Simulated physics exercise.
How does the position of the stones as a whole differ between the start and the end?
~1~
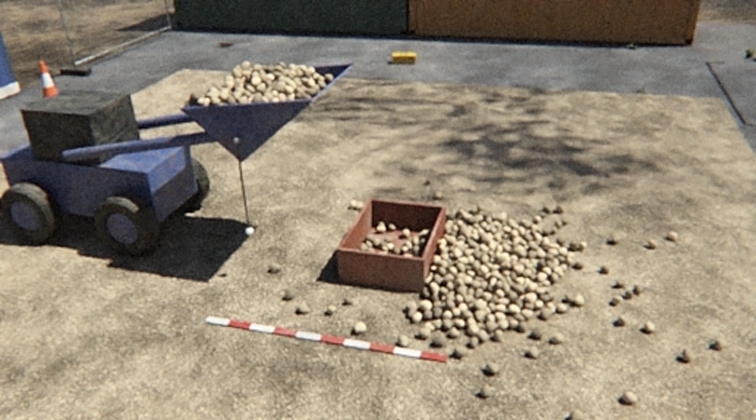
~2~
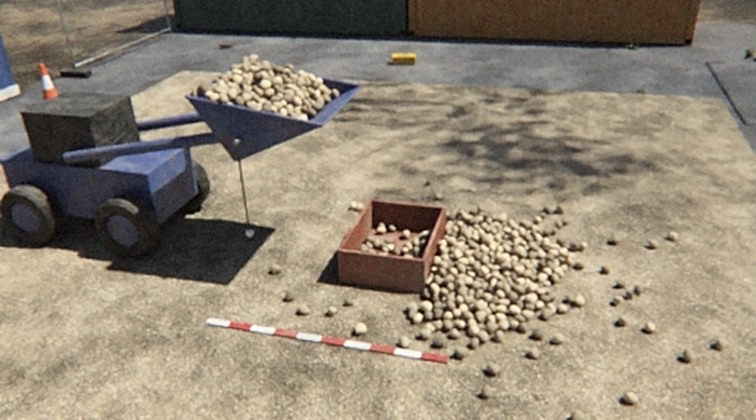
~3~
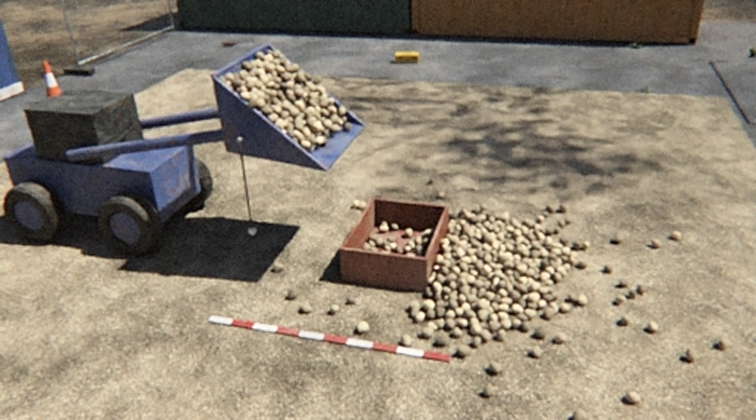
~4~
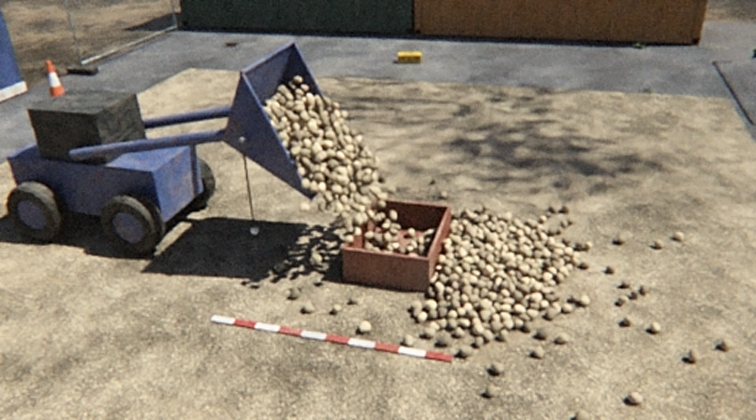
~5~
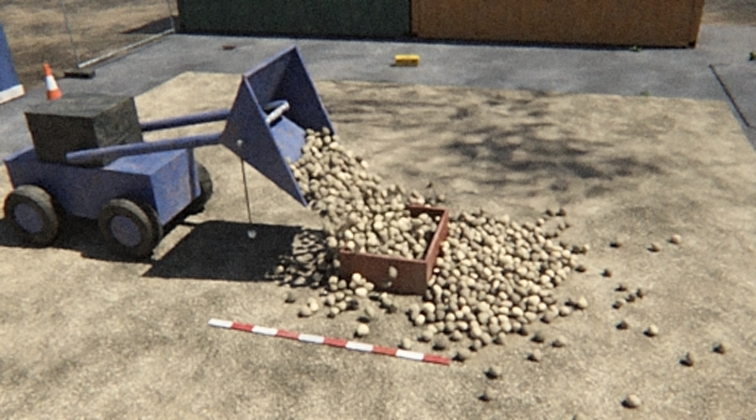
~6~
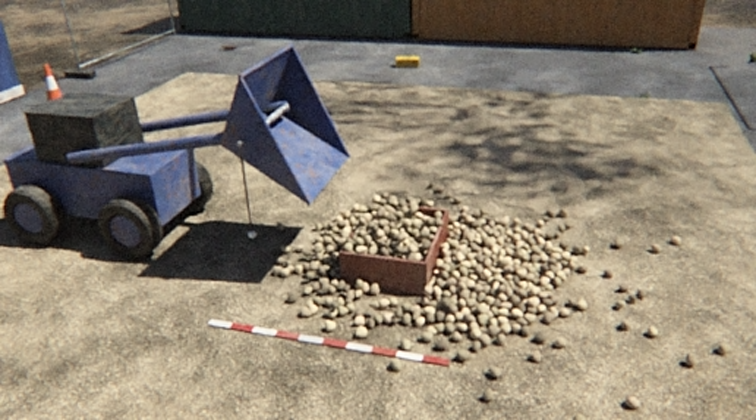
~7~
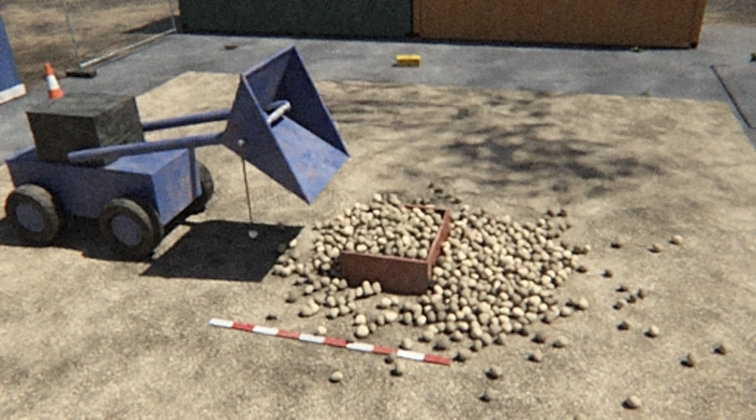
At the start, many of the stones are heaped high in the raised bucket on the left, with the rest down by the bin. At the end, the stones as a whole sit lower and further right, all in and around the bin.
